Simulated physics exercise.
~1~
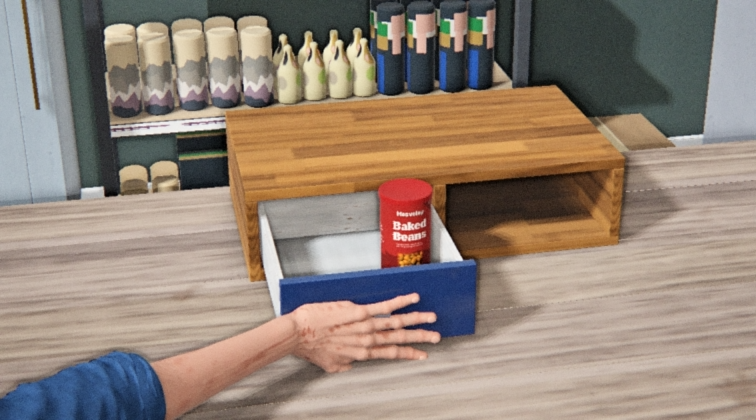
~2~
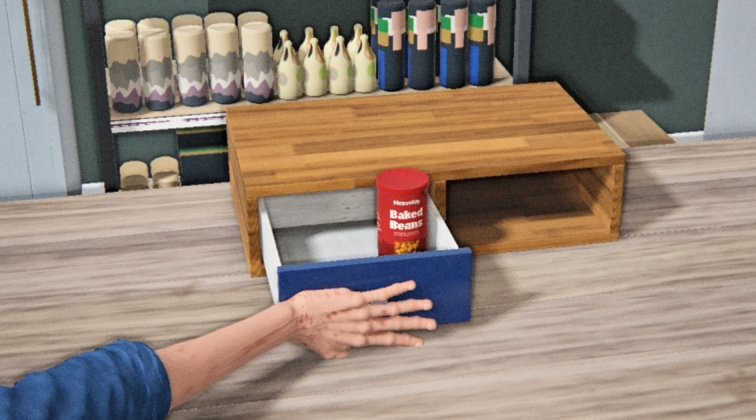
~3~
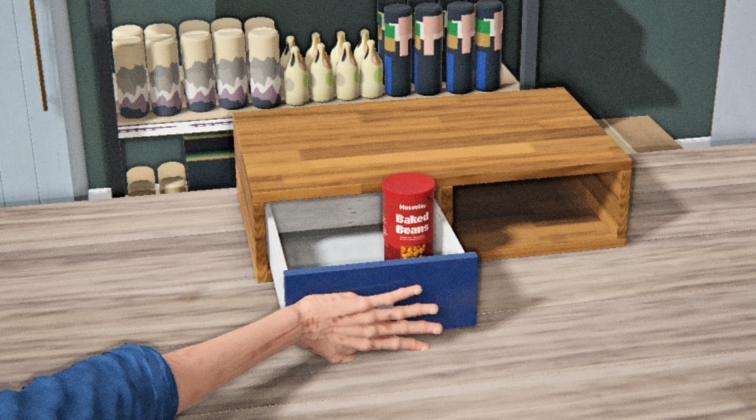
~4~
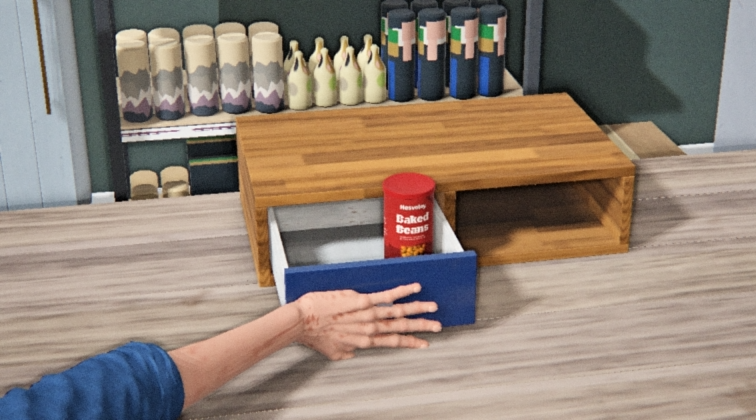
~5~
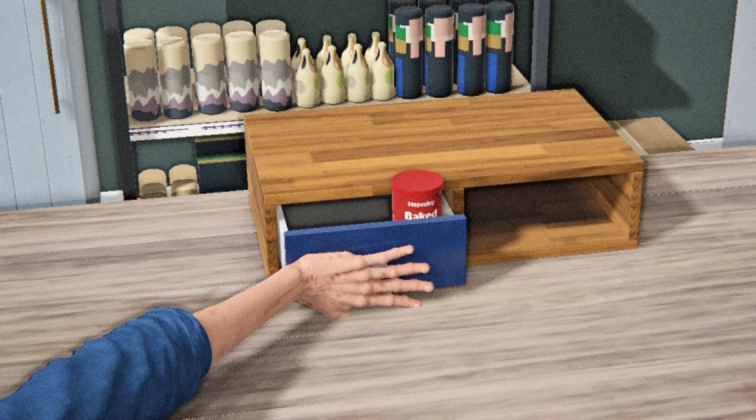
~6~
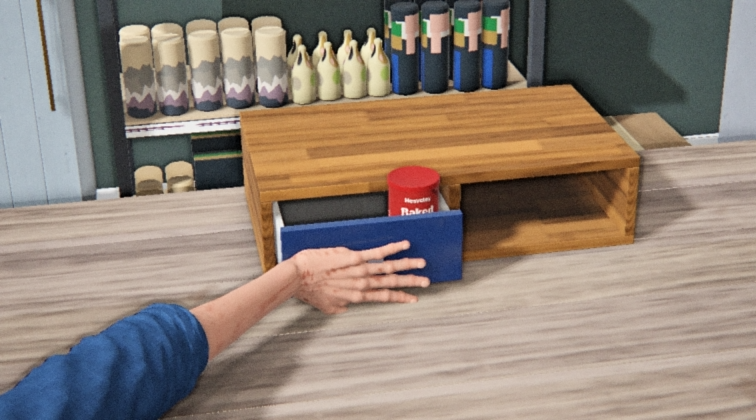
On a wooden counter, a hand pushes a blue drawer holding a red tin partway in.
